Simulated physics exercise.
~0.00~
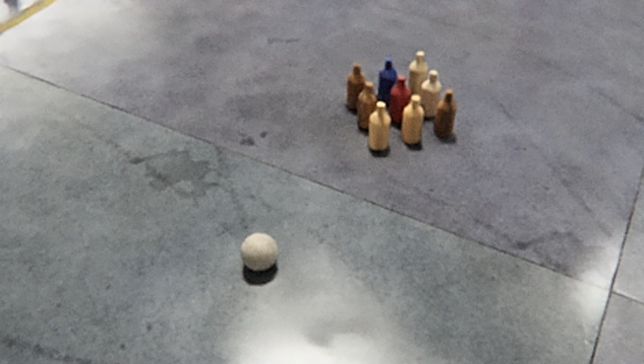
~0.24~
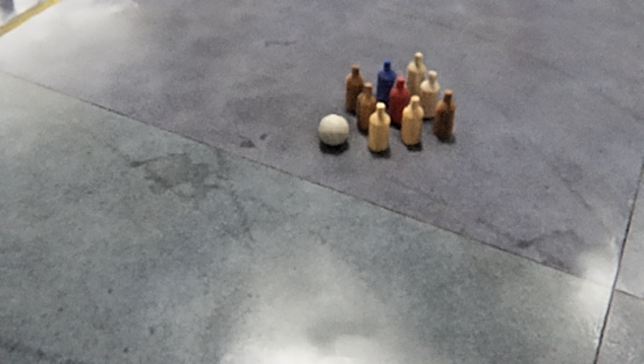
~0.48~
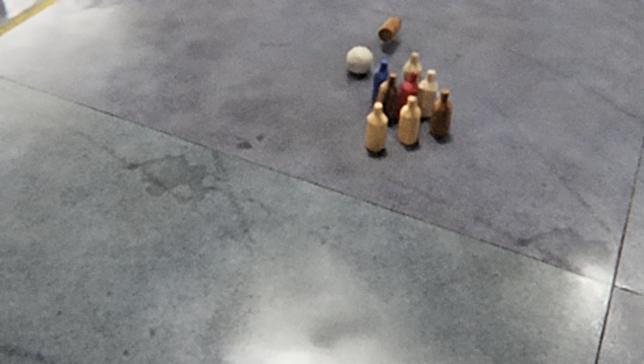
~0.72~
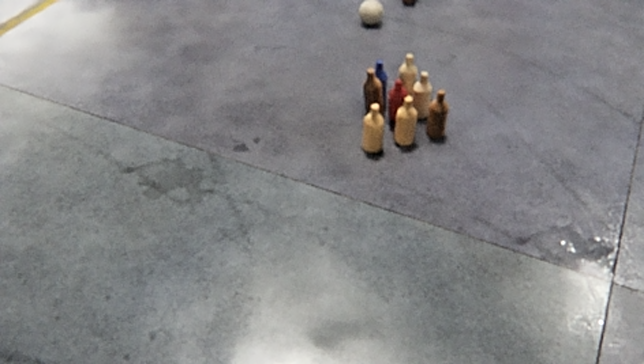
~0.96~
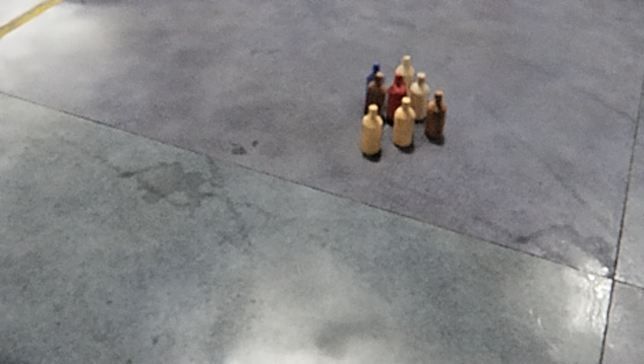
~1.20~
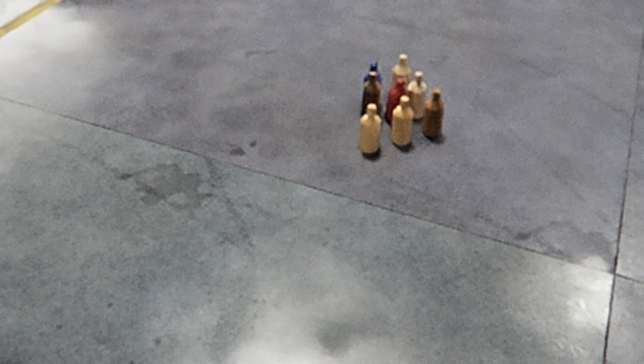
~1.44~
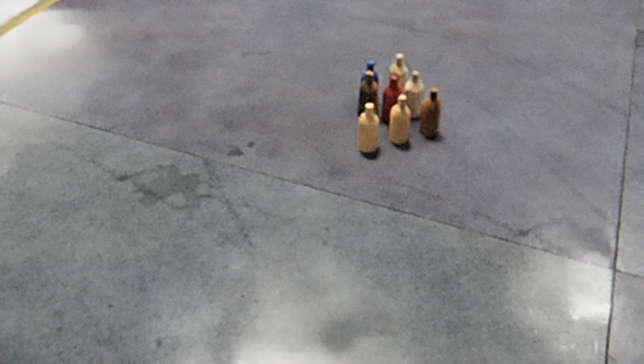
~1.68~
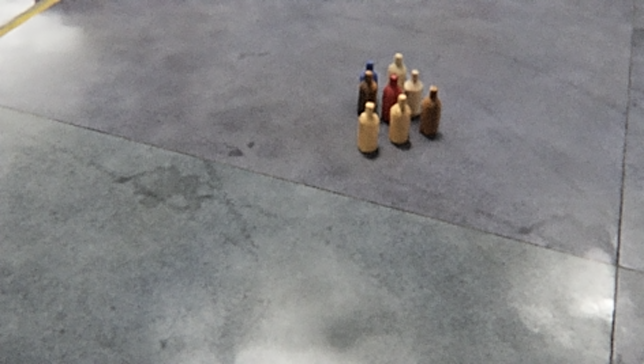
A pale stone ball rolled up and to the right across the grey floor, clipped the left side of a cluster of wooden skittles and knocked one brown skittle away, then both left the view while the remaining skittles stayed standing.
